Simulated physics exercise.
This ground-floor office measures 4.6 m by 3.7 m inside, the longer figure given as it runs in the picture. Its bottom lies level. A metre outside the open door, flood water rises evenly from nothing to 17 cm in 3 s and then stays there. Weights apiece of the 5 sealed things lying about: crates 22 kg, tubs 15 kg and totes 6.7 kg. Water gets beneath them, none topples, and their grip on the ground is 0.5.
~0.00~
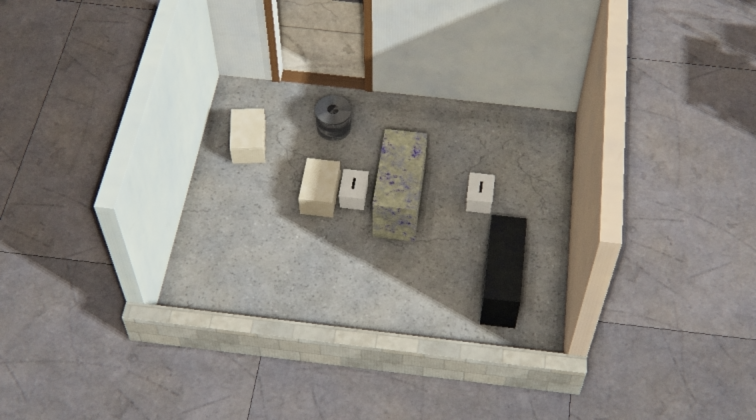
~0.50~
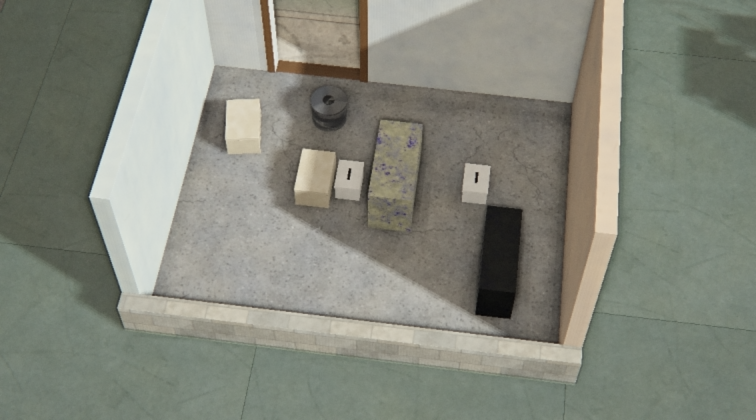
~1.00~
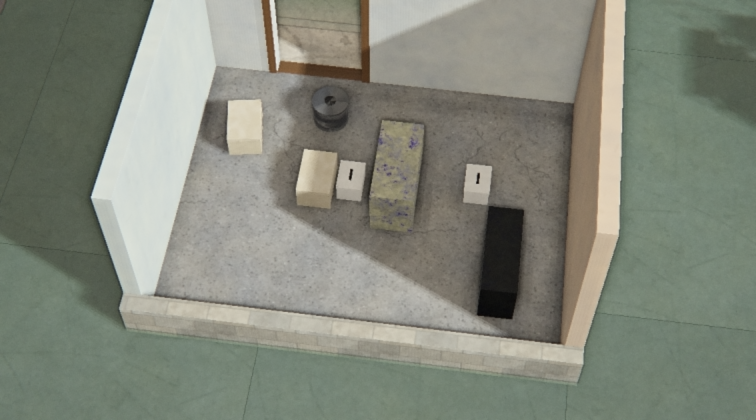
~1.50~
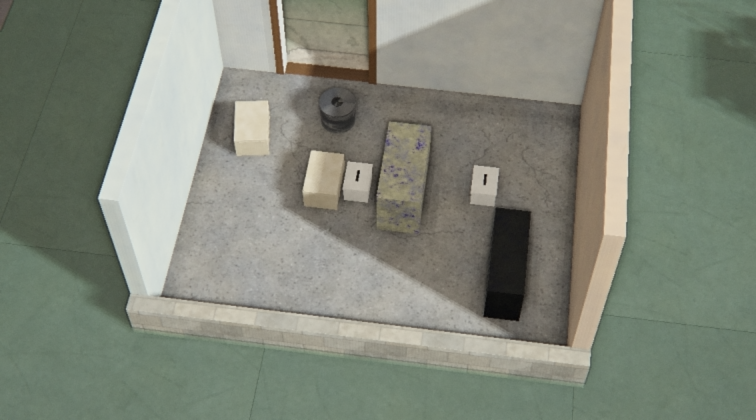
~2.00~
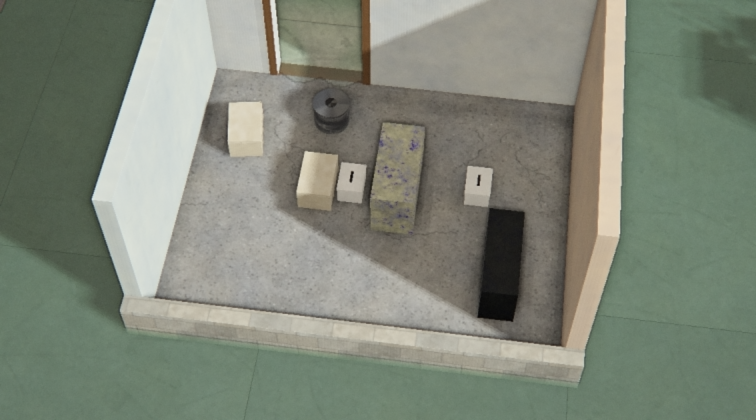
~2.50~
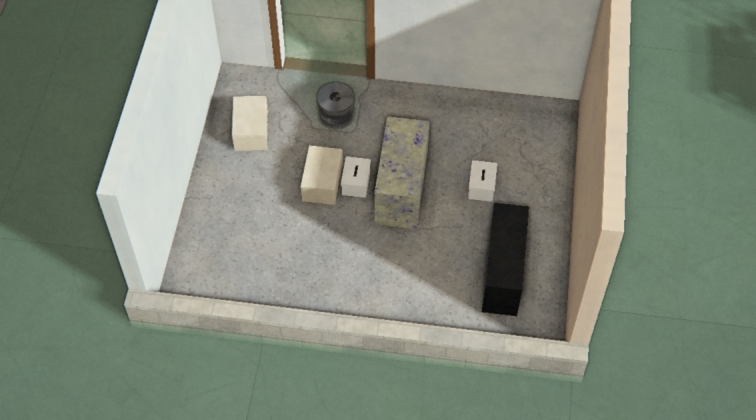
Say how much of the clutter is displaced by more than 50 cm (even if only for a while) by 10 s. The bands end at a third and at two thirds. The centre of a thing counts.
Share: Between one and two thirds.
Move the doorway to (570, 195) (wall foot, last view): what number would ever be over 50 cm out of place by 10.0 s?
Then 1.
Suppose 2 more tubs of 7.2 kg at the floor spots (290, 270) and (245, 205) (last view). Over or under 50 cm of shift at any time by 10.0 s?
In that order: Past it, over.
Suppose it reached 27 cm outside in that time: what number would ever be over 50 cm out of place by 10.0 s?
Then 5.
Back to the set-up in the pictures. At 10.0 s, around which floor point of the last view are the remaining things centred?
Near (347, 191).
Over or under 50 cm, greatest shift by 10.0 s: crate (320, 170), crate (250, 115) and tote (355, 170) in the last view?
In that order: Less, under, past it.
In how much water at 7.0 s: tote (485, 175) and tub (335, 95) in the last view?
About 1 and 9 cm.
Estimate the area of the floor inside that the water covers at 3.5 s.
Roughly 2.5 m2.
After 3.5 s 0 of 5 are over 50 cm from their spots; 0 afloat.
After 4.5 s 0 of 5 are over 50 cm from their spots; 0 afloat.
After 7.0 s 1 of 5 are over 50 cm from their spots; 0 afloat.
After 10.0 s 2 of 5 are over 50 cm from their spots, and 2 have been at some point; 1 afloat.
